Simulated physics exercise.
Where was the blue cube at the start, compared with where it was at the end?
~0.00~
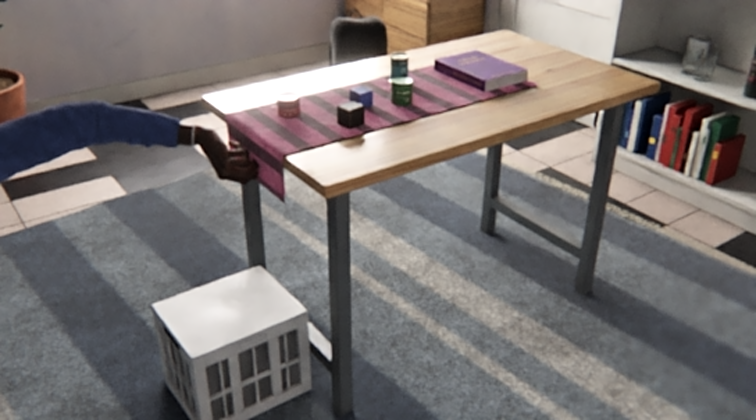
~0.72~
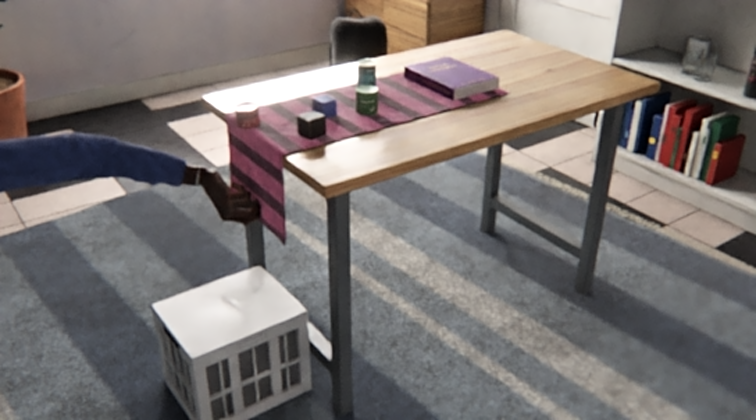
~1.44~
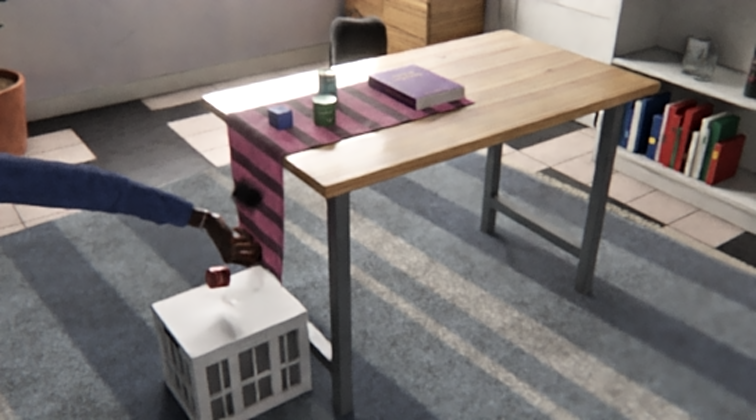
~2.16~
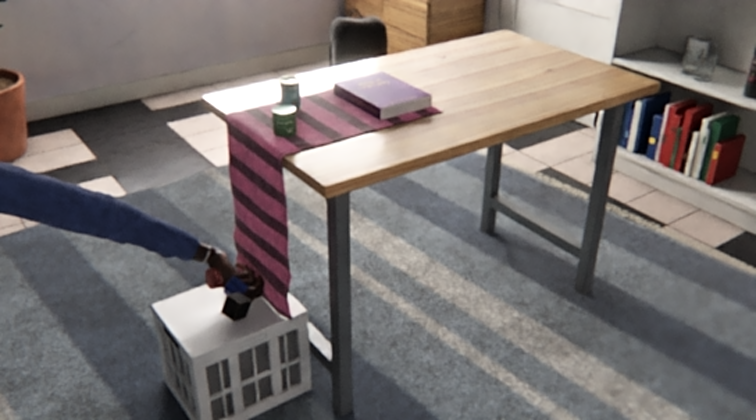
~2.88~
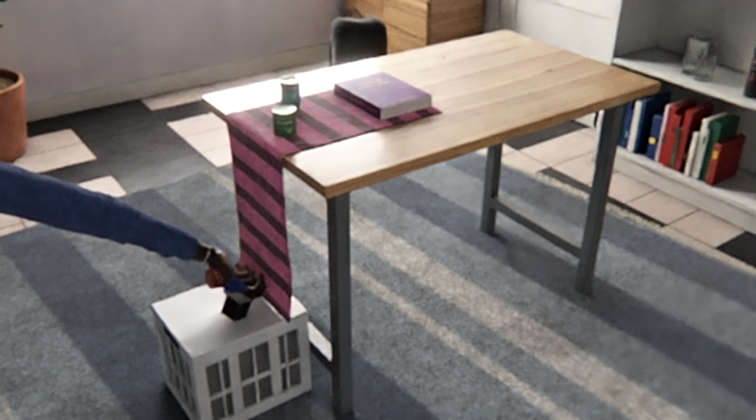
At the start the blue cube sat on the pink cloth on top of the table. By the end it was down at the white crate, beside the hand.
